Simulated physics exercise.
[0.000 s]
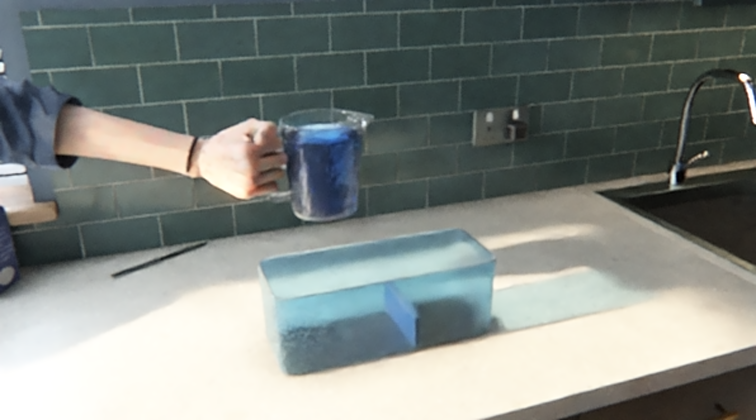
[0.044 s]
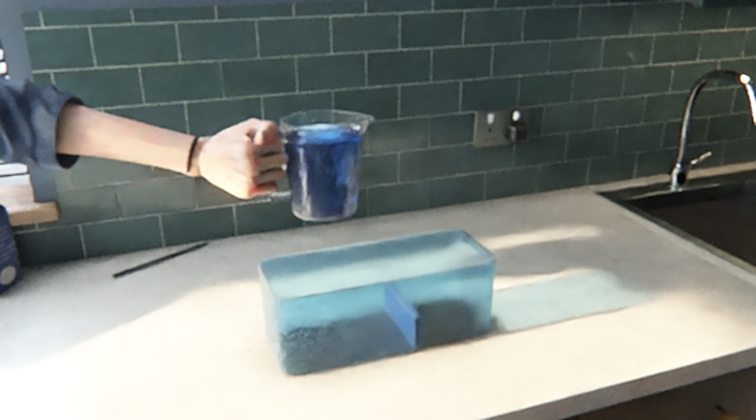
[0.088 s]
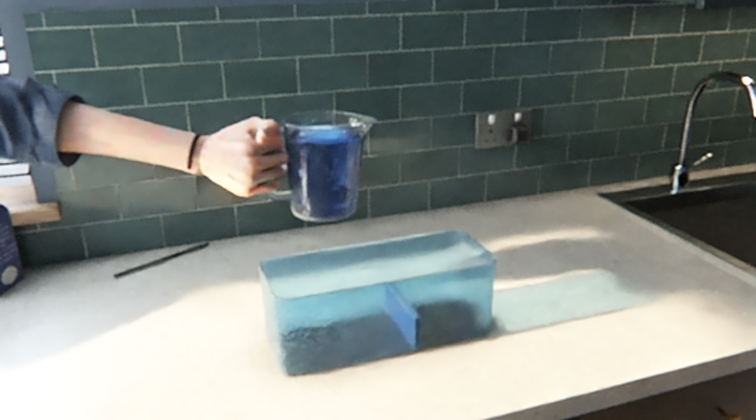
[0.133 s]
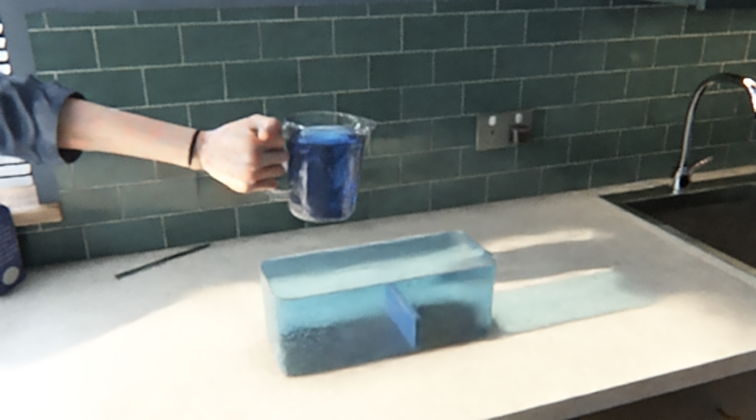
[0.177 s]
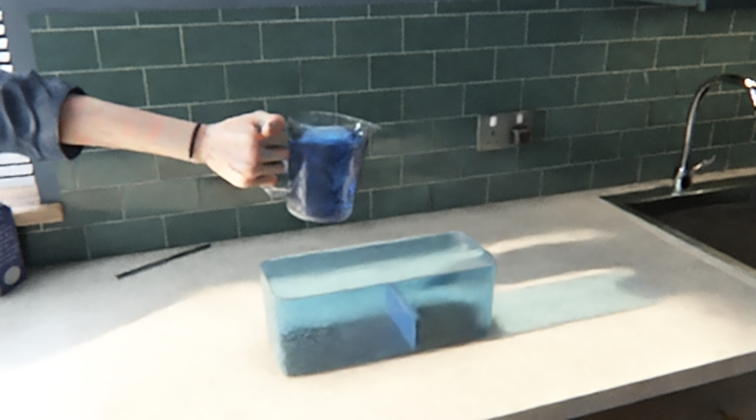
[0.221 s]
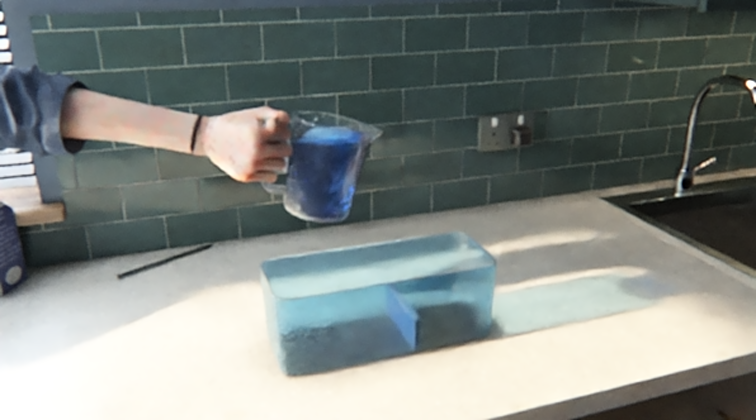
On a kitchen counter, a hand holding a clear jug of blue water slowly tilting it rightward above a divided oblong basin.
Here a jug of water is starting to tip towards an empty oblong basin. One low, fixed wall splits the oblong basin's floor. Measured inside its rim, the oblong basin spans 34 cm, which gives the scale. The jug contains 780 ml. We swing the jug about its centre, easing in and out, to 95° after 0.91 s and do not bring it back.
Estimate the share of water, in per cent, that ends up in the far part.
About 92 per cent.
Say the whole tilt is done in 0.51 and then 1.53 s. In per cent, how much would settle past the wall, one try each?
Respectively about 85 and 90 percent.
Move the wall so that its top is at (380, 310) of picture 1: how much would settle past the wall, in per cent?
Then roughly 95 per cent would end up there.
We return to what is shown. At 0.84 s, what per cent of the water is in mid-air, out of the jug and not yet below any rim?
Close to 22 per cent.
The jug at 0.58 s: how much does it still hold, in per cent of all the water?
Near 80 in a hundred.
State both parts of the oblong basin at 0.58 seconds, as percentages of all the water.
0 per cent left and 3 right, roughly.
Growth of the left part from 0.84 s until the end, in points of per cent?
Near 6 percent, more or less.
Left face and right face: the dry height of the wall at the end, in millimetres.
Near 52 mm for the left and near 6 mm for the right.
By 0.58 s the tilt is 67° and 80 per cent is still to pour, 0 is left of the wall and 3 right of it.
By 0.84 s the tilt is 94° and 35 per cent is still to pour, 1 is left of the wall and 43 right of it.
By 1.11 s the tilt is 95° and 8 per cent is still to pour, 3 is left of the wall and 83 right of it.
By 1.41 s the tilt is 95° and 1 per cent is still to pour, 5 is left of the wall and 92 right of it.
At rest 7 per cent lies left of the wall, 92 right of it and 1 outside.
